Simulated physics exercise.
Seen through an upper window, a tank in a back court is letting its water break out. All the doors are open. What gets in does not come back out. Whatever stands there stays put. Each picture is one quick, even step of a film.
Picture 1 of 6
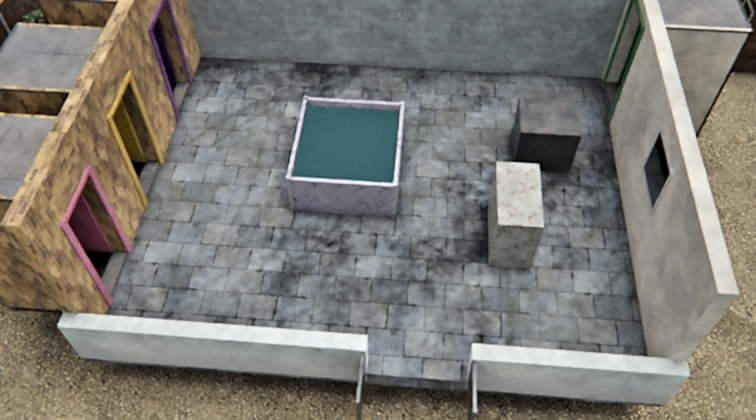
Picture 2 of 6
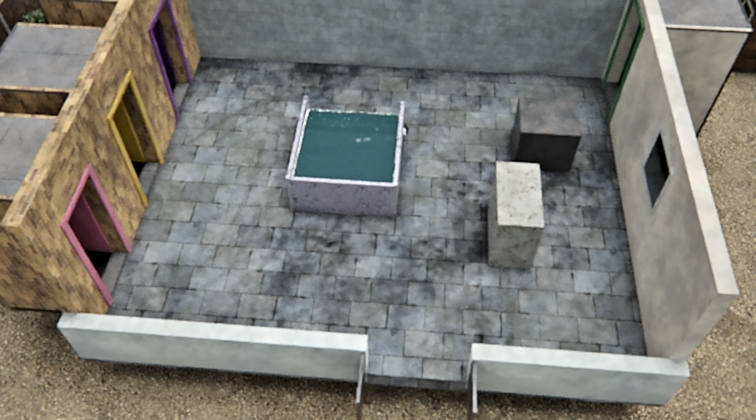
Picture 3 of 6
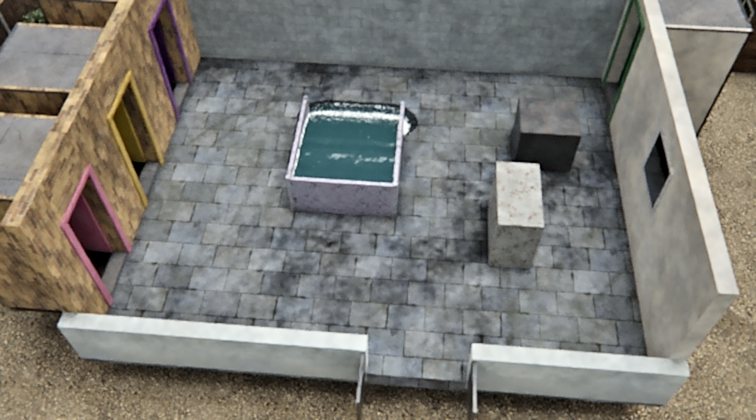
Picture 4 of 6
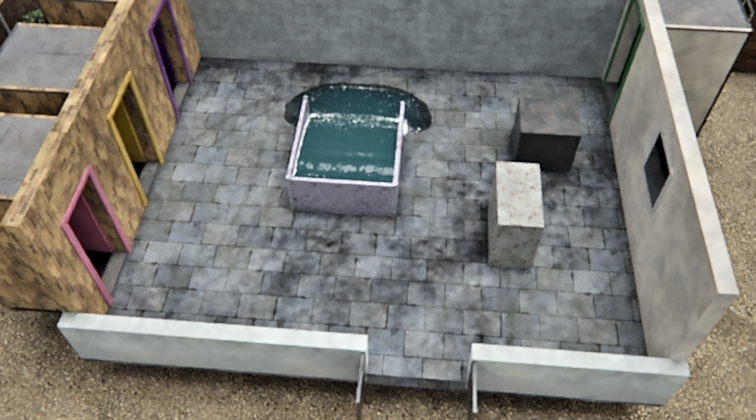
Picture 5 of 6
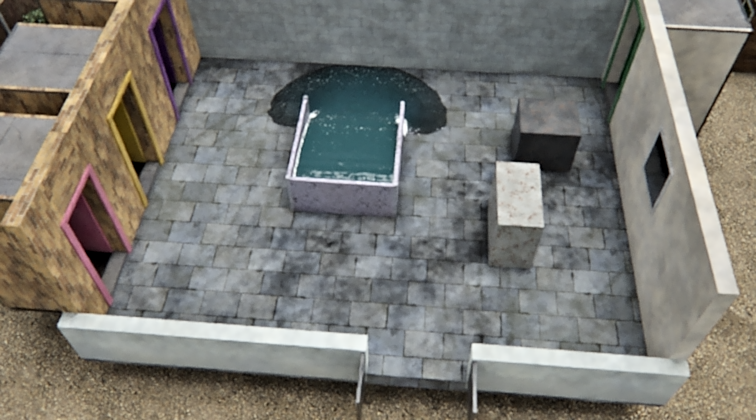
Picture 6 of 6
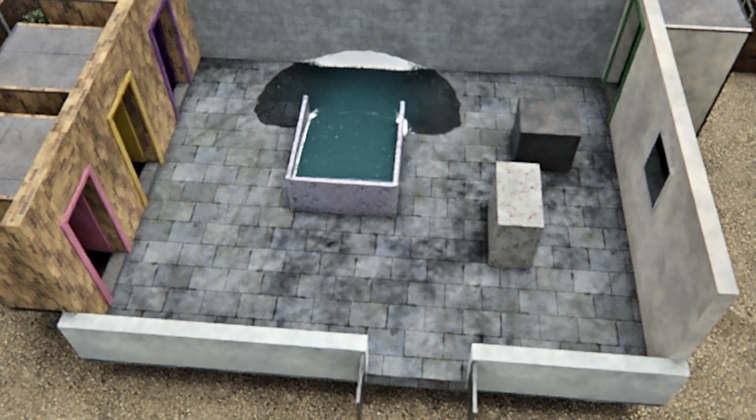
In a walled courtyard, water pours from an open tank's far side and spreads outward.
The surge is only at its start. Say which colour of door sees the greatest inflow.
It is the purple door.
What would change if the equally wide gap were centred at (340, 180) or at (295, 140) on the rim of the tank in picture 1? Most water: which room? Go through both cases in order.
Try one: The door marked pink; try two: The one in yellow.
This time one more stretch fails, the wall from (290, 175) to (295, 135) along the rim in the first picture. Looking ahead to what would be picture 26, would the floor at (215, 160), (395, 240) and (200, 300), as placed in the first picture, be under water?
One after the other: Awash, no water, awash.
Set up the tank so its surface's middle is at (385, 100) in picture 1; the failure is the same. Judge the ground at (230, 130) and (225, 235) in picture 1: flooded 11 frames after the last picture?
Soaked, not wet.
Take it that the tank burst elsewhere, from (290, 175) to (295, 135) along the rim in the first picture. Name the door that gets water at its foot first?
First comes the yellow-painted one.
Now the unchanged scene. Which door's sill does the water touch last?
That would be the door marked pink.
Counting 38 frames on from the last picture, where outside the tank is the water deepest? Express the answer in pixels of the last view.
I'd say near (106, 318).
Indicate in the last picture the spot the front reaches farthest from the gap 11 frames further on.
Look around (601, 79).
A moment on, water covers 15 % of the floor; yellow door not reached, pink door not reached, green door not reached, purple door not reached.
Next, water covers 25 % of the floor; yellow door not reached, pink door not reached, green door not reached, purple door wet at the sill, nothing in.
Then, water covers 40 % of the floor; yellow door wet at the sill, nothing in, pink door not reached, green door a trickle in, purple door some in.
Later, water covers 75 % of the floor; yellow door wet at the sill, nothing in, pink door wet at the sill, nothing in, green door a trickle in, purple door a lot in.
In the end, water covers 95 % of the floor; yellow door wet at the sill, nothing in, pink door a trickle in, green door a trickle in, purple door a lot in; the purple door has let in the most.
